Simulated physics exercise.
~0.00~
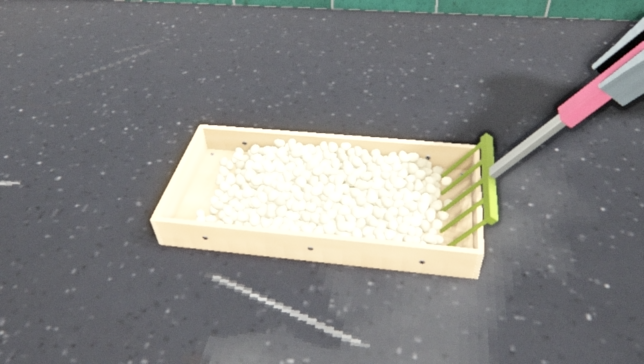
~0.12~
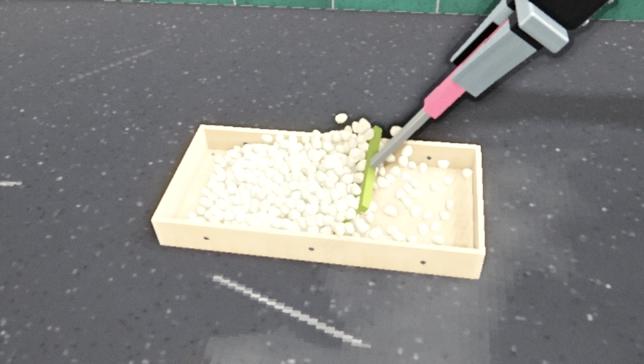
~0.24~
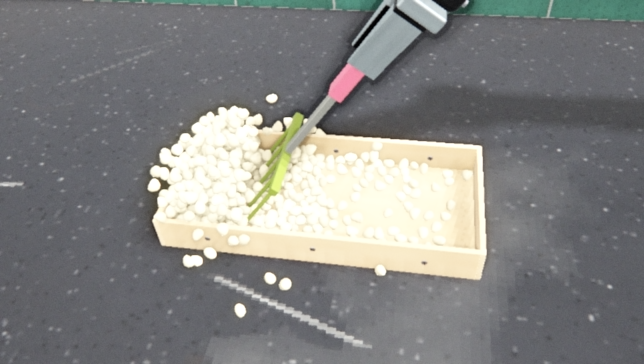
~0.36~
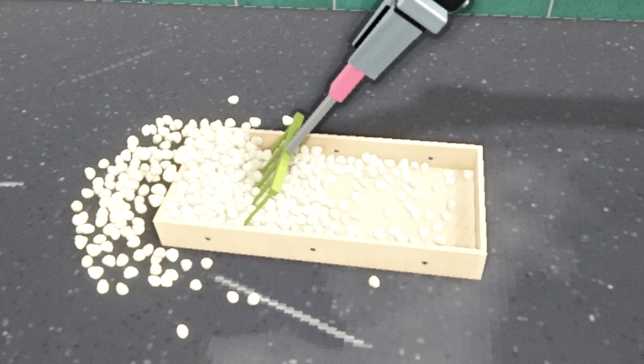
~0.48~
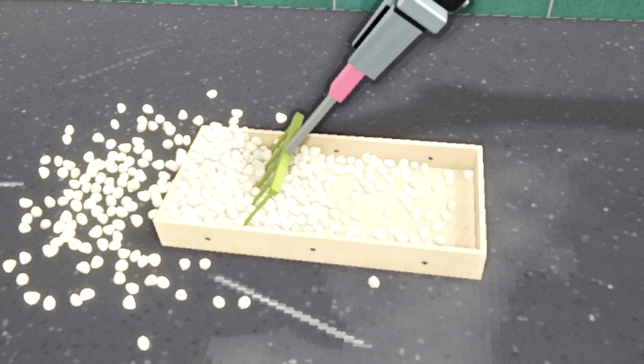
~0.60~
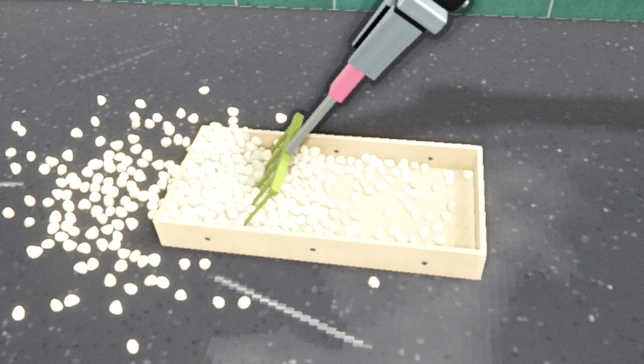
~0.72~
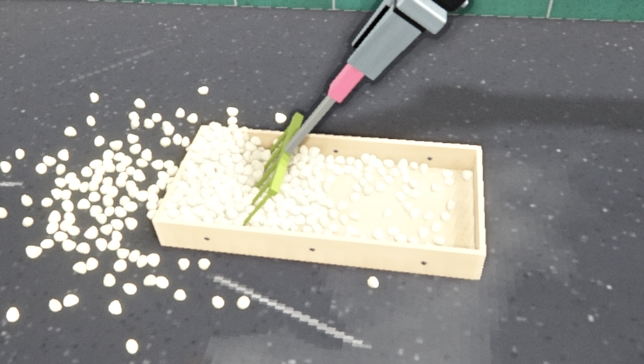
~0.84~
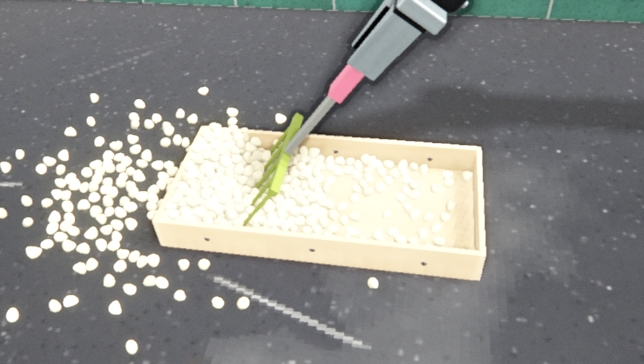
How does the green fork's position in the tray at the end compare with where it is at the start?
At the start the fork is at the right end of the tray, and at the end it rests well to the left, among the beans in the left part of the tray.
At first, a robot arm holds a green fork at the right end of a shallow wooden tray filled with white beans on a dark speckled table. The fork sweeps left through the beans, piling them up ahead of it and leaving only a thin scattering behind. As it nears the left part of the tray, the heap rises and beans begin dropping over the edges. The fork stops there, while many beans spill over the left end and spread across the table. Finally the scattered beans lie still, with most still in the tray, crowded toward its left side.
